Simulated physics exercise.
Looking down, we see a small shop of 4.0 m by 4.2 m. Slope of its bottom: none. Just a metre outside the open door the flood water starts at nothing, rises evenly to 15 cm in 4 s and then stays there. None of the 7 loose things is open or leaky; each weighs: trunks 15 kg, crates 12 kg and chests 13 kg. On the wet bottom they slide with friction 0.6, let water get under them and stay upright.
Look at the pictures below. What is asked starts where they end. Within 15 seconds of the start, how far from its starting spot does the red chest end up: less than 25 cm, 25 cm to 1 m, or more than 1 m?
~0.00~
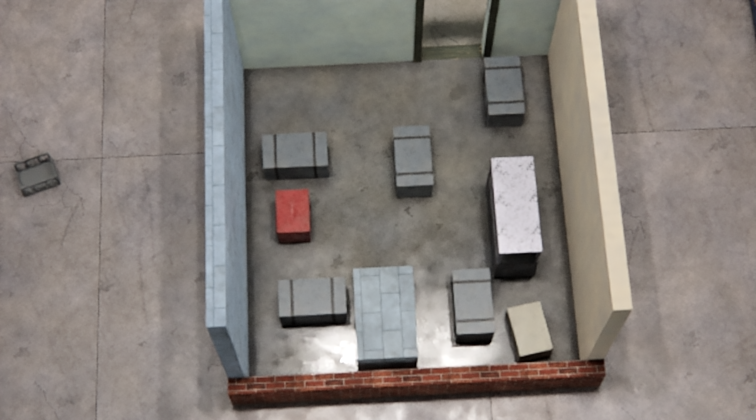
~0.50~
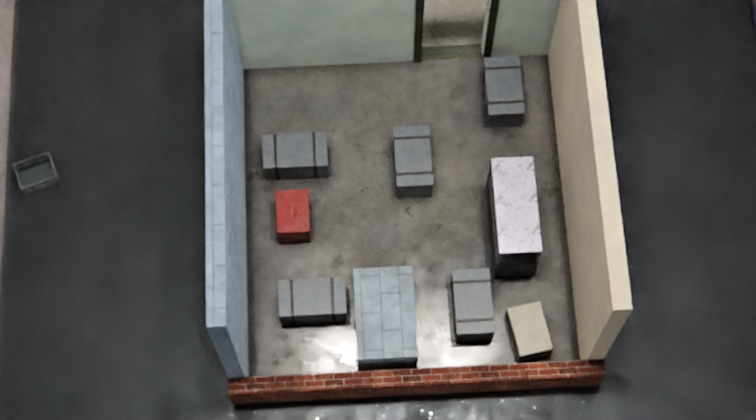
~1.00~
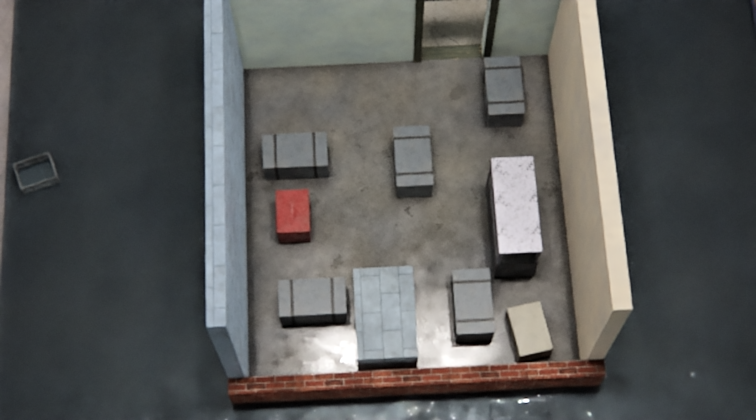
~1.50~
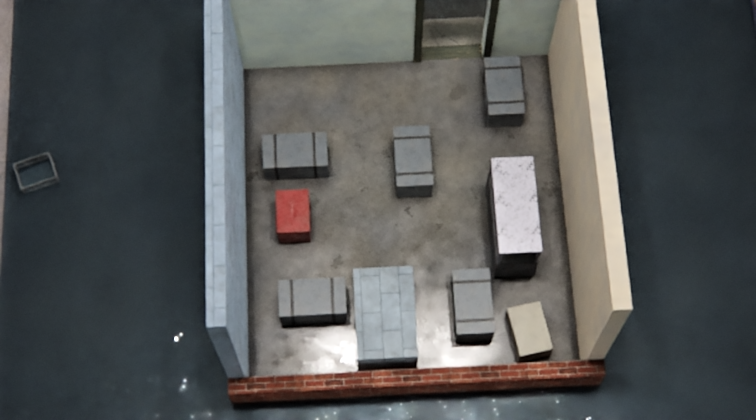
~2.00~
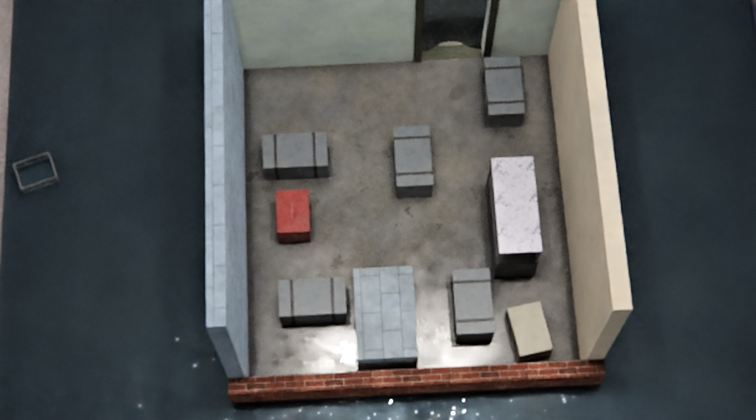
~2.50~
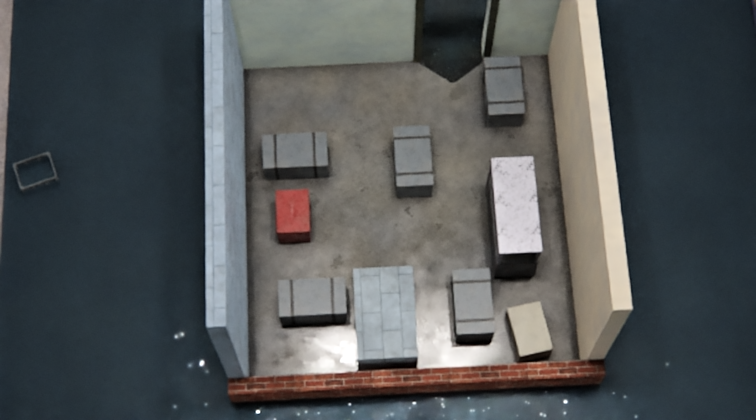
I'd say it remains nearby.
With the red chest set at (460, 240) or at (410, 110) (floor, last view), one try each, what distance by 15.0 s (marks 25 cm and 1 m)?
Goes a bit, then hardly budges.
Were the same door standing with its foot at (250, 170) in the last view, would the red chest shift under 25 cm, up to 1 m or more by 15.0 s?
That would leave the red chest practically in place.
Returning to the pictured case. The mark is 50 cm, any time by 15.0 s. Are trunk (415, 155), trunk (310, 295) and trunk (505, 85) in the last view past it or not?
Beyond, within, within.
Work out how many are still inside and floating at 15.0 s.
The number is 5.
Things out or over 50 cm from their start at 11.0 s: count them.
I count 1 of them.
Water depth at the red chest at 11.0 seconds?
Near 4 cm deep.
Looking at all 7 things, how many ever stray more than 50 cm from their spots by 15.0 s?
I count 1.
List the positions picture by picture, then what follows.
In the first frame, the red chest at (293, 211) rests on the ground; water covers 0.0 m2; 0 of 7 have shifted.
In the second frame, the red chest at (293, 211) rests on the ground; water covers 0.0 m2; 0 of 7 have shifted.
In the third frame, the red chest at (293, 211), on the bottom; 0.0 m2 under water; 0 of 7 have shifted.
In the fourth frame, the red chest at (293, 211), on the bottom; water covers 0.0 m2; 0 of 7 have shifted.
In the fifth frame, the red chest at (293, 211) rests on the ground; 0.0 m2 under water; 0 of 7 have shifted.
In the sixth frame, the red chest at (293, 211), on the bottom; 0.1 m2 under water; 0 of 7 have shifted.
After 3.5 s the red chest is near (293, 211), 0.0 m from its start, aground; 0 afloat.
After 6.8 s the red chest is near (293, 211), 0.0 m from its start, aground; 0 afloat.
After 11.0 s the red chest is near (293, 211), 0.0 m from its start, aground; 4 afloat.
After 15.0 s the red chest is near (292, 211), 0.0 m from its start, aground; 5 afloat.
